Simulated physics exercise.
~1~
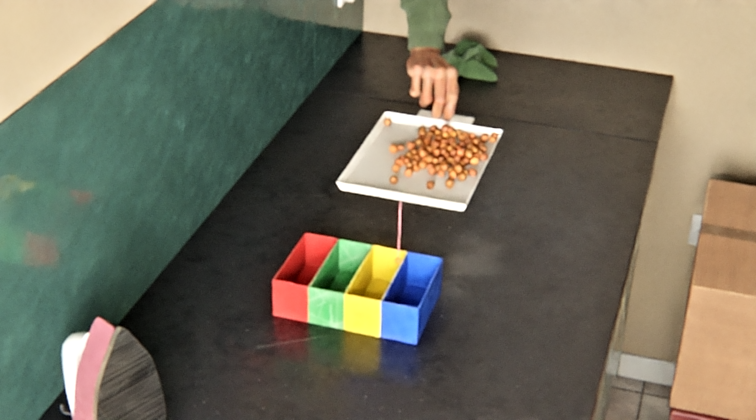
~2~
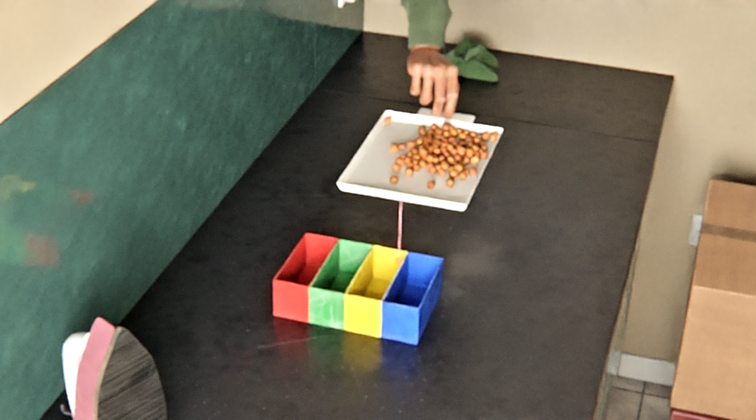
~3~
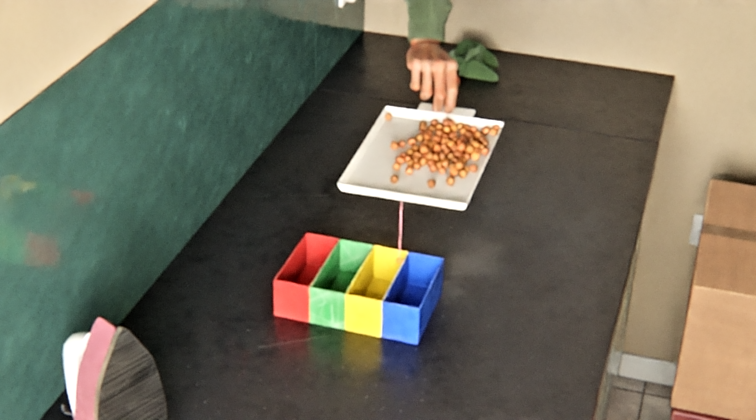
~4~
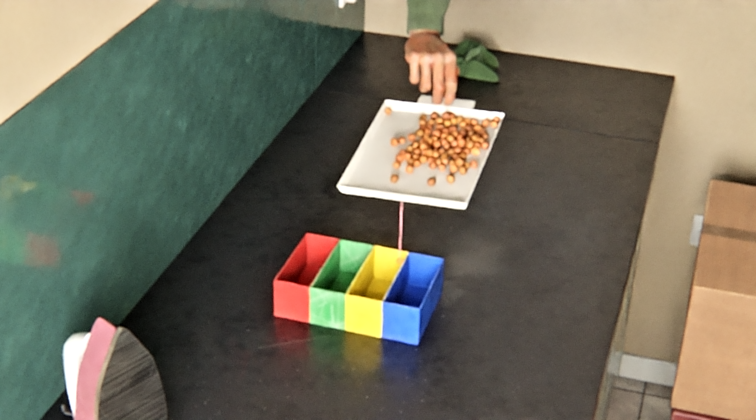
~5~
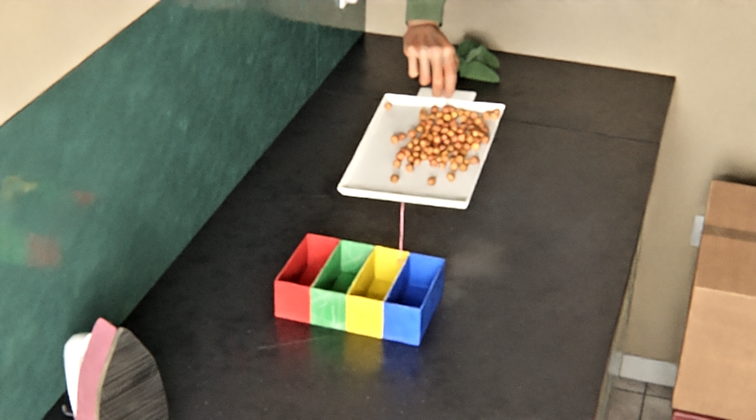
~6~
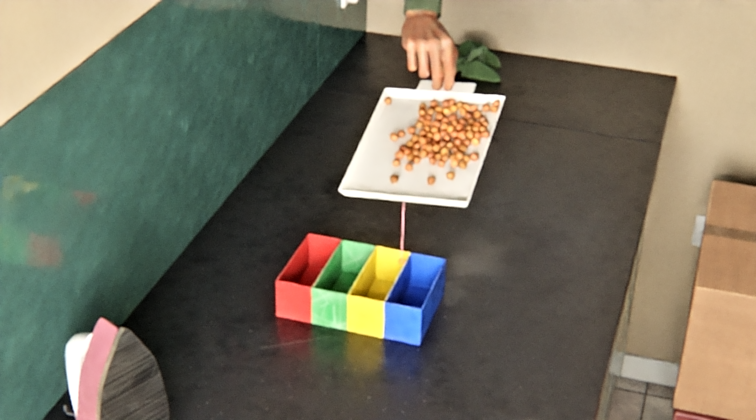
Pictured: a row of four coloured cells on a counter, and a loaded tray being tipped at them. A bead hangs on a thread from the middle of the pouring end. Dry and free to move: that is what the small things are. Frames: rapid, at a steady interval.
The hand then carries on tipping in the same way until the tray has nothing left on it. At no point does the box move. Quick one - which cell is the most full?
The green one is.
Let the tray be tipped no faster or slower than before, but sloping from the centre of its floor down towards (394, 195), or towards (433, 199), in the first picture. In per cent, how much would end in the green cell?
Around 30 per cent first, around 0 per cent next.
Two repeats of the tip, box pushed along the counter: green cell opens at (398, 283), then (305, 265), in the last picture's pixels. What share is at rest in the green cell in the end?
10 %, then 10 %.
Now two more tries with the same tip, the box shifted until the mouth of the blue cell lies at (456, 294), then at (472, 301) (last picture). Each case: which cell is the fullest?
The red one first, the red one second.
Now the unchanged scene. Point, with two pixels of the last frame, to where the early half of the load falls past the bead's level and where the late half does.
About (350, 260), and after that about (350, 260).
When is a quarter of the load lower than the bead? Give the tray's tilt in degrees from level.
Roughly 60 degrees at that moment.
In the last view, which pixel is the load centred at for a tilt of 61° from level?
Near the pixel (366, 203).
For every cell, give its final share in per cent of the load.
The red cell holds about 20 %, the green cell about 50 %, the yellow cell about 20 % and the blue cell about 0 %.
Soon, tray tipped steeply; about half on the tray; about a quarter in the green cell; a small part in the yellow cell; a small part in the red cell; a stray few in the blue cell; a small part falling or outside the box.
A while on, tray tipped past a quarter turn; about half in the green cell; about a quarter in the yellow cell; a small part in the red cell; a stray few in the blue cell; a stray few falling or outside the box.
Towards the end, tray tipped past a quarter turn; about half in the green cell; about a quarter in the yellow cell; about a quarter in the red cell; a stray few in the blue cell; a stray few falling or outside the box.
Finally, tray tipped past a quarter turn; about half in the green cell; about a quarter in the yellow cell; about a quarter in the red cell; a stray few in the blue cell; a stray few outside the box.
